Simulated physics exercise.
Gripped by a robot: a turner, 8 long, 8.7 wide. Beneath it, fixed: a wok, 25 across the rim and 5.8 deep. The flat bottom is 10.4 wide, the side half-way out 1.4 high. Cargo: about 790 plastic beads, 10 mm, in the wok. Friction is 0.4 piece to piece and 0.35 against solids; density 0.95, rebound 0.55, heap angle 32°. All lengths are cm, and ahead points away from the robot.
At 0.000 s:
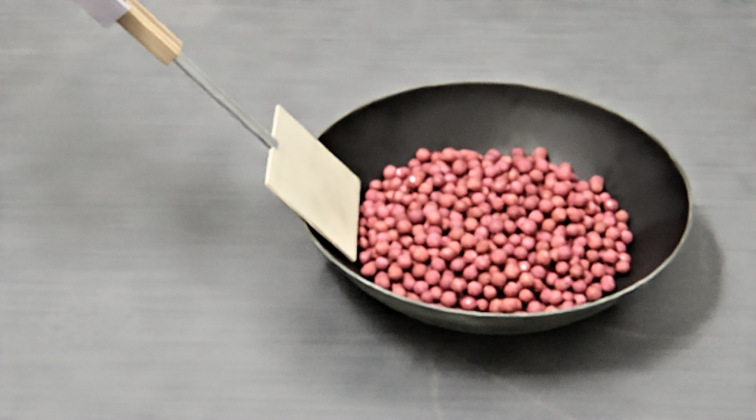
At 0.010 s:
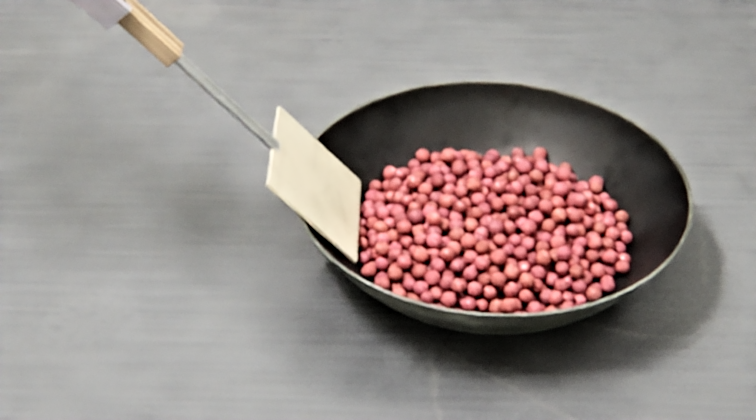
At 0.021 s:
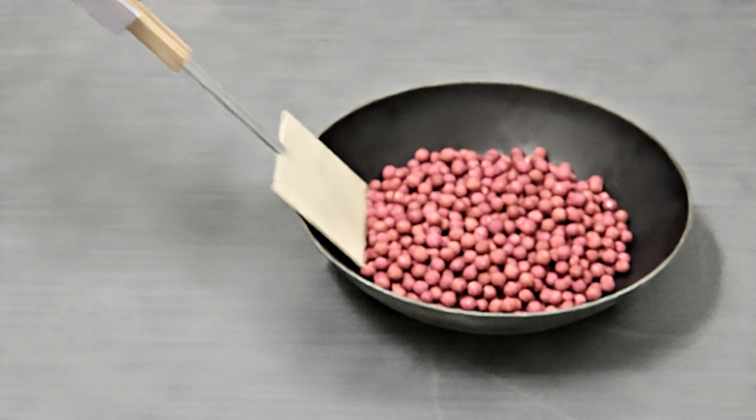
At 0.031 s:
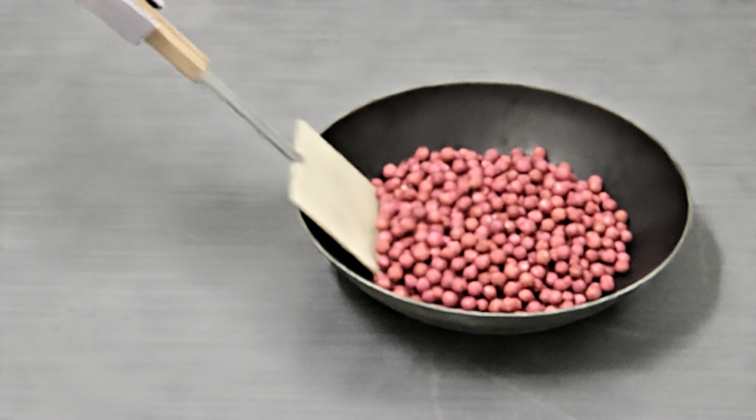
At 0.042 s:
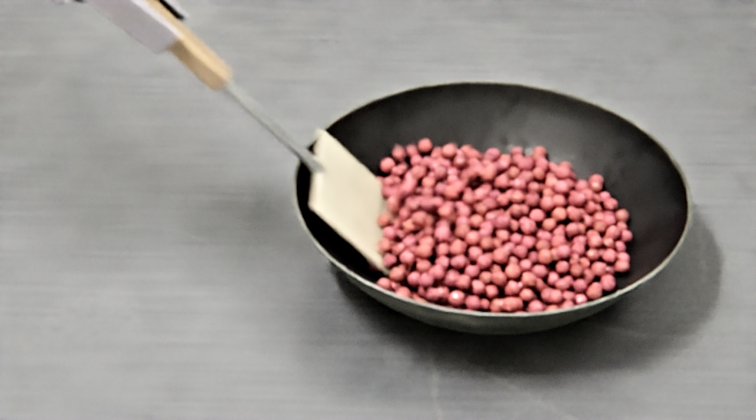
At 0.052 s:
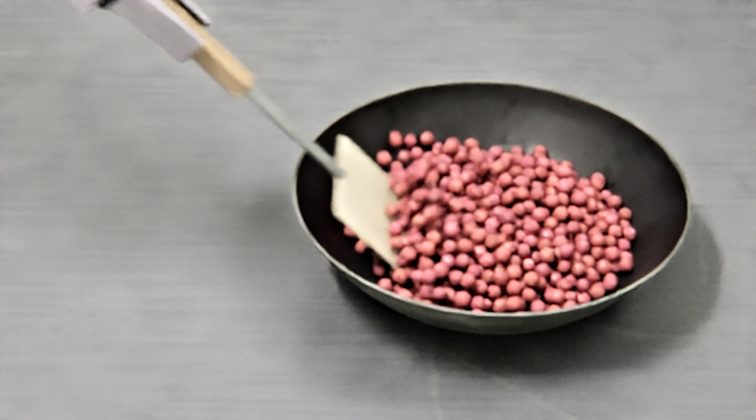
Pale turner held by a robot gripper easing rightward into a dark wok, pushing and slightly heaping the reddish-pink beads.
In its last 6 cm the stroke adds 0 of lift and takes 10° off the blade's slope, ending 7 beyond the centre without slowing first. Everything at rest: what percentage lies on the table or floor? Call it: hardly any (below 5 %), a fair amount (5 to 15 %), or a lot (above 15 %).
A lot.
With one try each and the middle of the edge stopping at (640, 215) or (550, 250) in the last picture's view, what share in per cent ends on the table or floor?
Estimates, in order: 50 % and 0 %.
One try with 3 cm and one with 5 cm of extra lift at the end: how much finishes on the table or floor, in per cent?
About 35 and 30 per cent.
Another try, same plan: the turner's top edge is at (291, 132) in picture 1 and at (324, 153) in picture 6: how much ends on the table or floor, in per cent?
Roughly 10 percent ends up there.
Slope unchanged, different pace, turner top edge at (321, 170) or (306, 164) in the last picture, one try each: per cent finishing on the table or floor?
Try one roughly 15 per cent; try two roughly 10 per cent.
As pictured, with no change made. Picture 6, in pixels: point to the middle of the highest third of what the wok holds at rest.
Around (617, 217).
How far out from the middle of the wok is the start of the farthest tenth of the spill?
The distance is roughly 40 cm.
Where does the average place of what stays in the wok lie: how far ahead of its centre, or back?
Offset: About 4.0 cm, ahead.
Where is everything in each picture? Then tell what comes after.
The first picture shows turner top edge at (272, 143), sloping 48°; upper third of the load around (492, 222), from x 360 to 625, top at y 155; 794 in the wok.
The second picture shows turner top edge at (273, 144), sloping 48°; upper third of the load around (491, 222), from x 360 to 625, top at y 155.
The third picture shows turner top edge at (280, 149), sloping 48°; upper third of the load around (491, 222), from x 360 to 625, top at y 155.
The fourth picture shows turner top edge at (296, 158), sloping 48°; upper third of the load around (488, 220), from x 360 to 625, top at y 155.
The fifth picture shows turner top edge at (317, 167), sloping 48°; upper third of the load around (479, 218), from x 355 to 625, top at y 145.
The sixth picture shows turner top edge at (339, 173), sloping 48°; upper third of the load around (479, 215), from x 350 to 630, top at y 140; 794 in the wok.
After 0.08 s, sloping 48°, highest piece 8 above the table; 794 in the wok.
After 0.10 s, sloping 45°, highest piece 9 above the table; 793 in the wok, 1 on the blade or in flight.
After 0.32 s, sloping 38°, highest piece 9 above the table; 590 in the wok, 73 on the table or floor, 131 on the blade or in flight.
After 1.37 s, sloping 38°, highest piece 6 above the table; 585 in the wok, 209 on the table or floor.
At rest, 585 in the wok, 209 on the table or floor. That is 26 % on the table or floor.
